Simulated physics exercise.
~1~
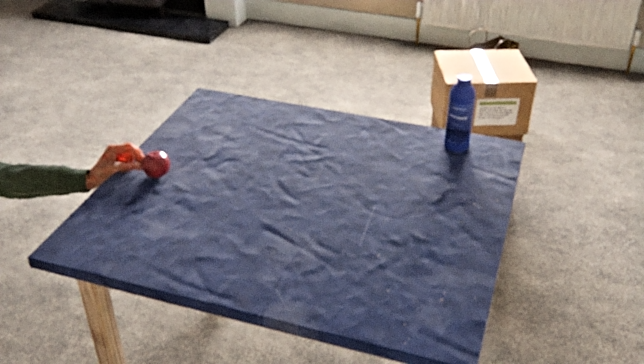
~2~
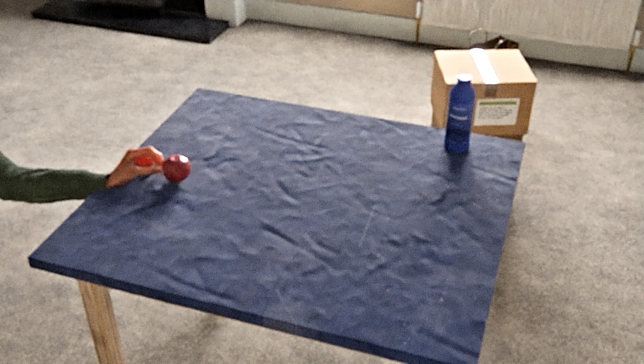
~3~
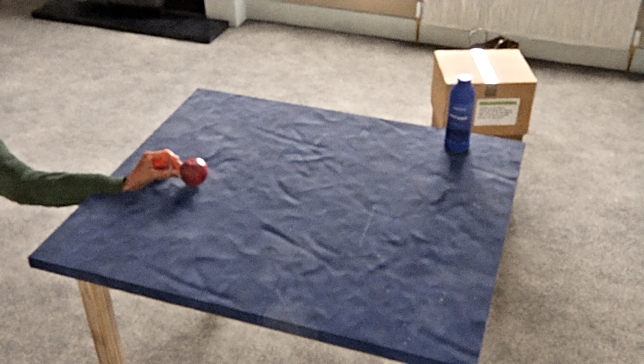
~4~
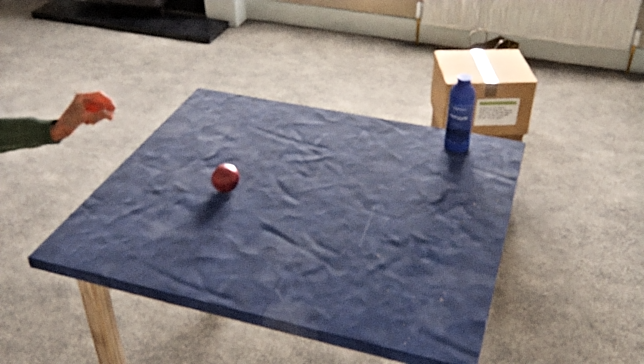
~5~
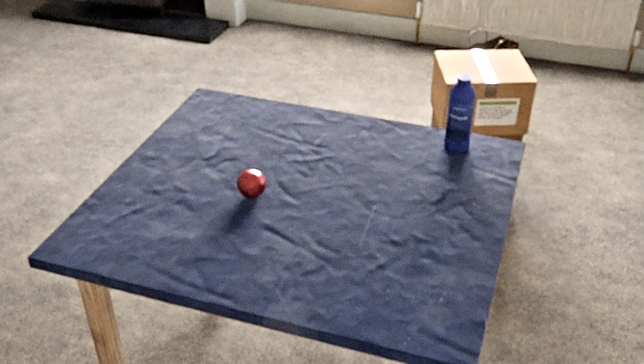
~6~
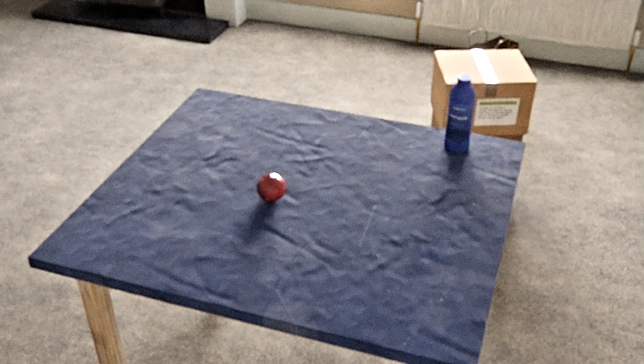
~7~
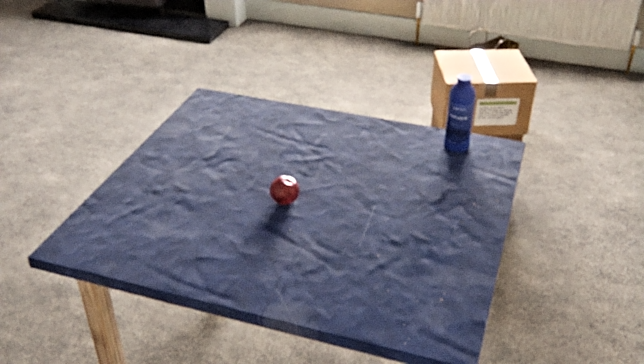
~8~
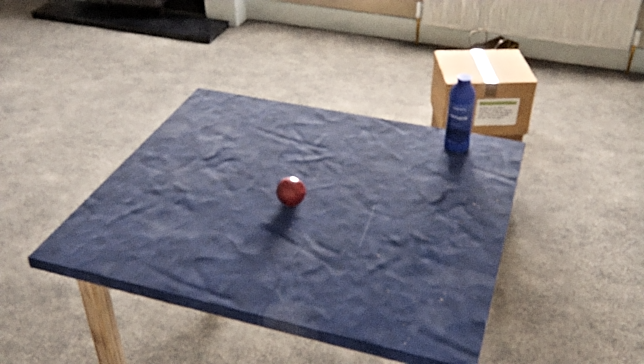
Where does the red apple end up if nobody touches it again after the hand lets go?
It stays on top of the table. It has slowed almost to a stop near the middle, well short of the edges.
